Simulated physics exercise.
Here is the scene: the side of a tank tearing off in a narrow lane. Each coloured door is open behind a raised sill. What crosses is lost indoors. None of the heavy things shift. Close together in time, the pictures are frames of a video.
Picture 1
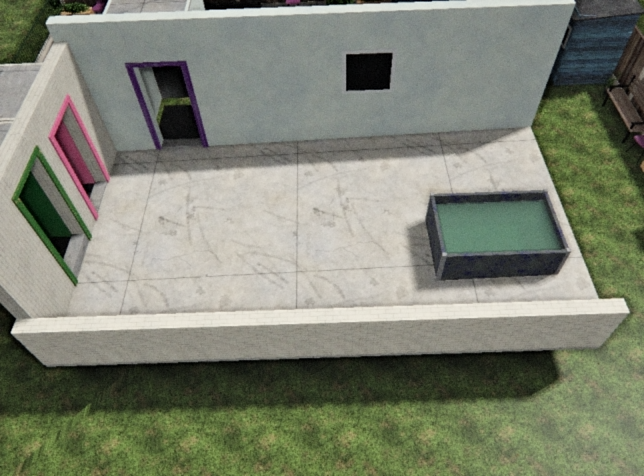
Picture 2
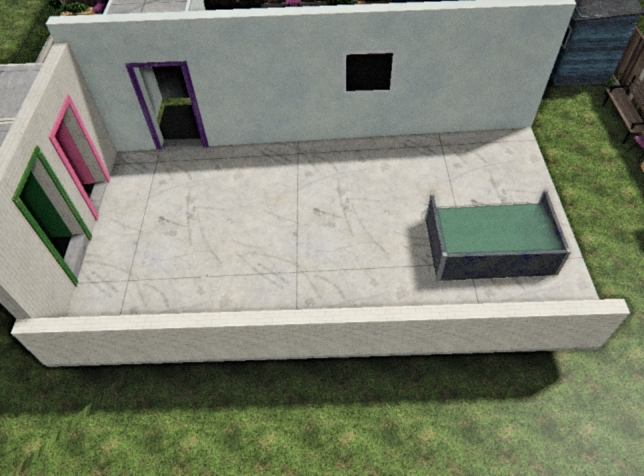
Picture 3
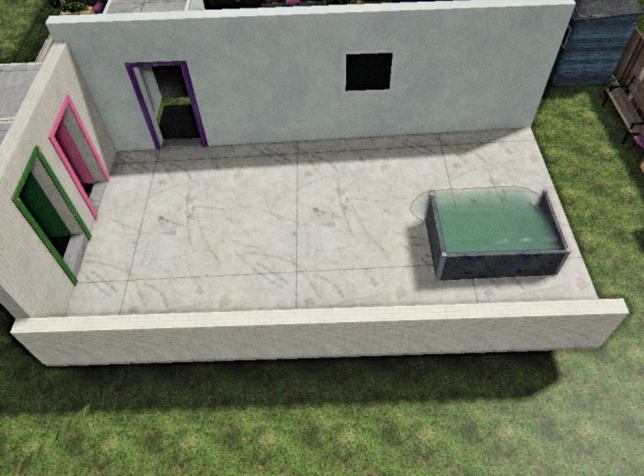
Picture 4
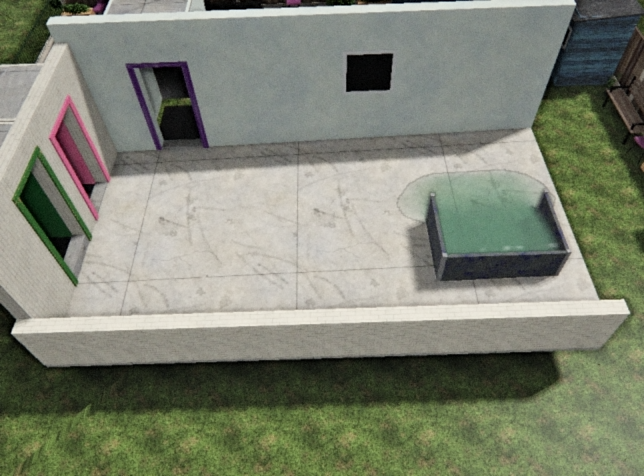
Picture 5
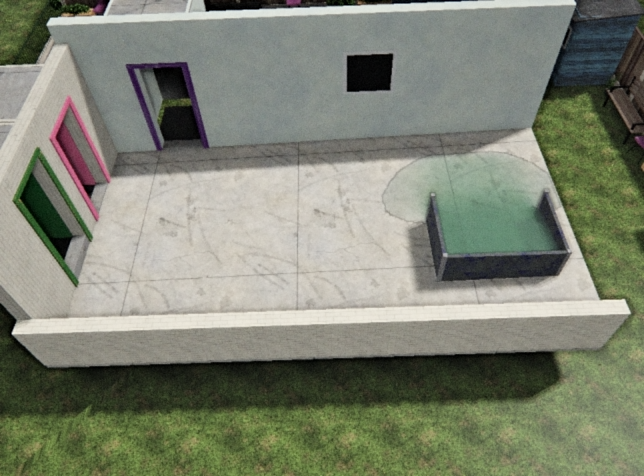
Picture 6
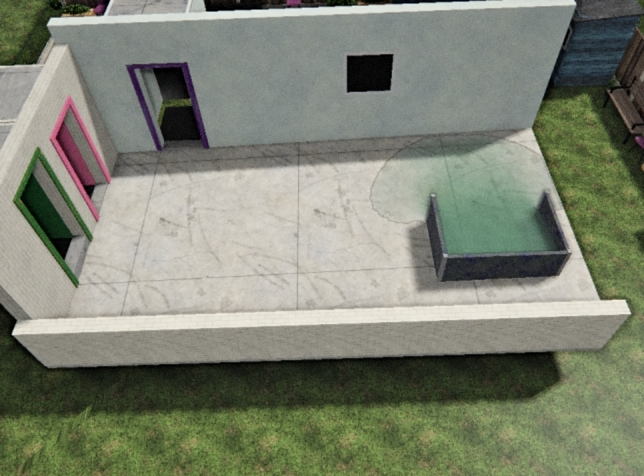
In the video, a dark-walled tank of green water stands whole in a paved yard with green, pink and purple doorways; its far side opens, and water pours out, spreading across the paving in a thin, widening, rounded sheet.
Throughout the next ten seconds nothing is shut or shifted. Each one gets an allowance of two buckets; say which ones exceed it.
Going through them: The pink door exceeds it; the green door does not exceed it; the purple door does not exceed it.
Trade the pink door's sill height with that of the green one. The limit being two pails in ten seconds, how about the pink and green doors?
Then the pink door falls short and the green door overshoots.
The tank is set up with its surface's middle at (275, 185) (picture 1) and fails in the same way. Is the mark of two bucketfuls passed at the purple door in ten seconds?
I'd say the purple door crosses the line.
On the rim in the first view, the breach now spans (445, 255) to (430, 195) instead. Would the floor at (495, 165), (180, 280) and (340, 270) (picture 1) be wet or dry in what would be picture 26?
In that order: No water, flooded, awash.
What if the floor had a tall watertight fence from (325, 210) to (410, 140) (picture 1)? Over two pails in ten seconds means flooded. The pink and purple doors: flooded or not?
As for the doors, the pink door comes in short and the purple door comes in short.
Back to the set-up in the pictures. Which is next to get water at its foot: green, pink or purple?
I'd say the purple door.
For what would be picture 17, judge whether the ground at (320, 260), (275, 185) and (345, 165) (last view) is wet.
One after the other: Dry, not flooded, under water.
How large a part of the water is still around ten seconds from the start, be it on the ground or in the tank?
Around 64 parts in a hundred.
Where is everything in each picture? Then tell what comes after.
The water tank at (496, 225) is whole and still, in the first frame.
The front is at a hidden place, out from the gap on the water tank's far side, in the second frame.
Water pours out on the water tank's far side and has run to (416, 207), in the third frame.
The front is at (542, 187), out from the gap on the water tank's far side, in the fourth frame.
Water pours out on the water tank's far side and has run to (418, 163), in the fifth frame.
Water pours out on the water tank's far side and has run to (425, 141), in the sixth frame.
A moment on, water covers 20 % of the floor; the pink door not reached, the green door not reached, the purple door not reached.
Next, water covers 25 % of the floor; the pink door not reached, the green door not reached, the purple door not reached.
Then, water covers 45 % of the floor; the pink door not reached, the green door not reached, the purple door wet at the sill, nothing in.
Later, water covers 60 % of the floor; the pink door over two buckets in, the green door wet at the sill, nothing in, the purple door wet at the sill, nothing in.
In the end, water covers 50 % of the floor; the pink door far over two buckets in, the green door wet at the sill, nothing in, the purple door wet at the sill, nothing in.
